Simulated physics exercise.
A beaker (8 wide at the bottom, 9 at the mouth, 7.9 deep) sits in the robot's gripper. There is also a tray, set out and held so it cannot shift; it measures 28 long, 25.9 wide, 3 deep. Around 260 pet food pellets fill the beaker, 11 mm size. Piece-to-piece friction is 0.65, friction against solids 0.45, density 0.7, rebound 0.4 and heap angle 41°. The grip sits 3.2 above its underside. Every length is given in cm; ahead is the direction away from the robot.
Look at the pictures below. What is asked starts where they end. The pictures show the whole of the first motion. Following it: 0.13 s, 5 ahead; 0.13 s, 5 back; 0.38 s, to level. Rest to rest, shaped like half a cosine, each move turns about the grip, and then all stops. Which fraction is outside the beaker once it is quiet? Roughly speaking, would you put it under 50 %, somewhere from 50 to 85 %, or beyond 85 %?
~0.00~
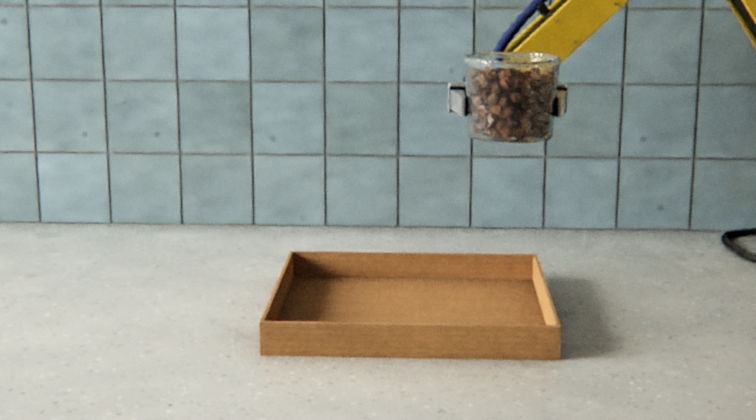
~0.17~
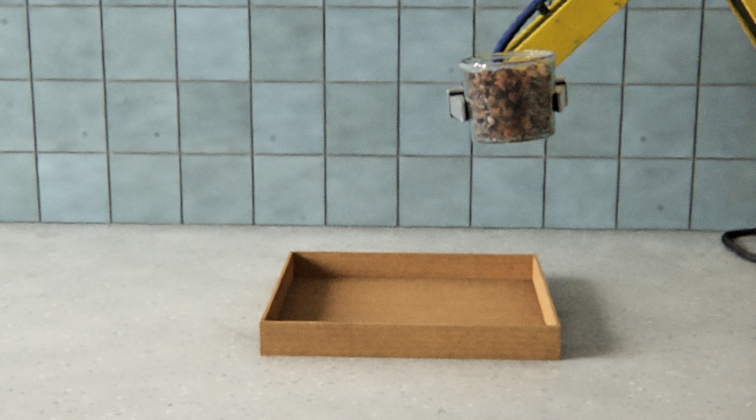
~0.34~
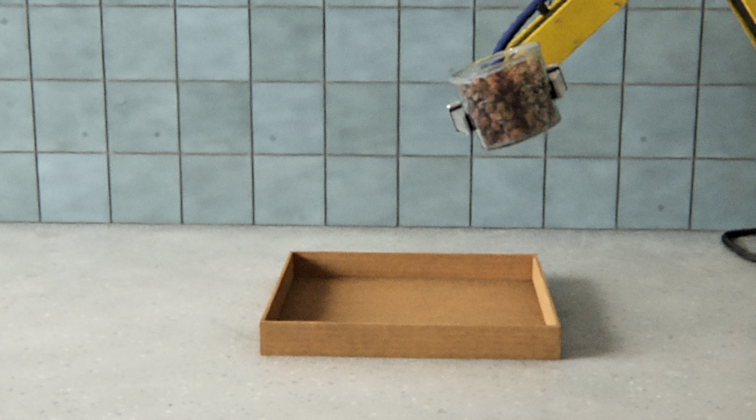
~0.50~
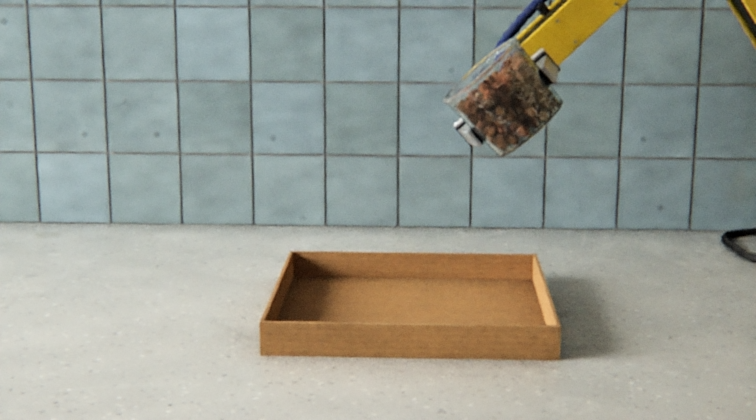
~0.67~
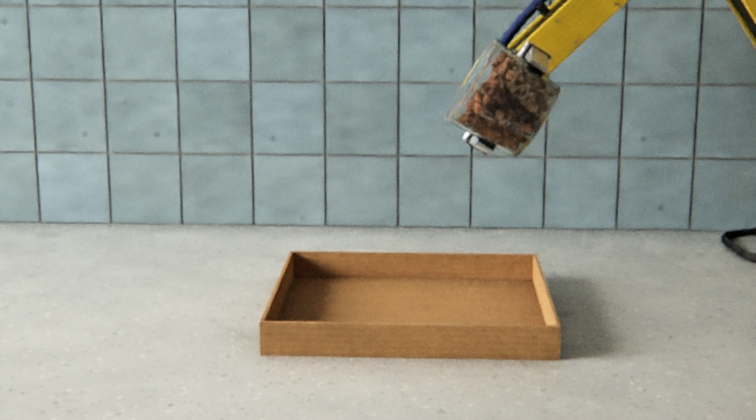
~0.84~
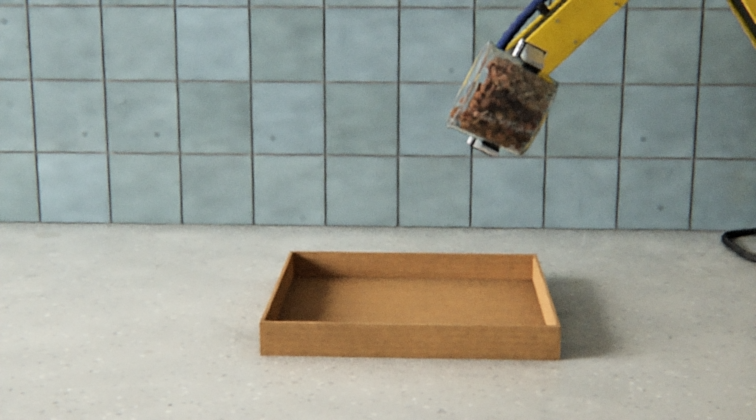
Roughly, under 50 %.
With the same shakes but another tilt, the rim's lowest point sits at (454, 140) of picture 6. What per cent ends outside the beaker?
About 55 percent.
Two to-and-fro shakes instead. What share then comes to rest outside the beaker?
Result: Approximately 40 per cent.
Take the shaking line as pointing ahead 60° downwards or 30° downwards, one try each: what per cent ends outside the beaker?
5 and 10 %.
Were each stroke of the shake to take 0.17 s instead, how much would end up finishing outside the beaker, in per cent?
Estimate: Close to 15 percent.
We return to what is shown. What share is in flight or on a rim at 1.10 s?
It amounts to roughly 21 in a hundred.
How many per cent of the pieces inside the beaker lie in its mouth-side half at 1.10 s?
Roughly 55 %.
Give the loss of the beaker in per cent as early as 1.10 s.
Some 20 per cent.
By 1.10 s, tilted 64° forward, highest piece 25 above the table; 209 in the beaker, 56 in flight or on a rim.
By 1.35 s, tilted 16° forward, highest piece 27 above the table; 195 in the beaker, 64 in the tray, 1 on the table or floor, 5 in flight or on a rim.
By 1.68 s, level, highest piece 27 above the table; 195 in the beaker, 64 in the tray, 6 on the table or floor.
By 2.73 s, level, highest piece 27 above the table; 195 in the beaker, 64 in the tray, 6 on the table or floor.
Final count, 195 in the beaker, 64 in the tray, 6 on the table or floor. That is 26 % outside the beaker.
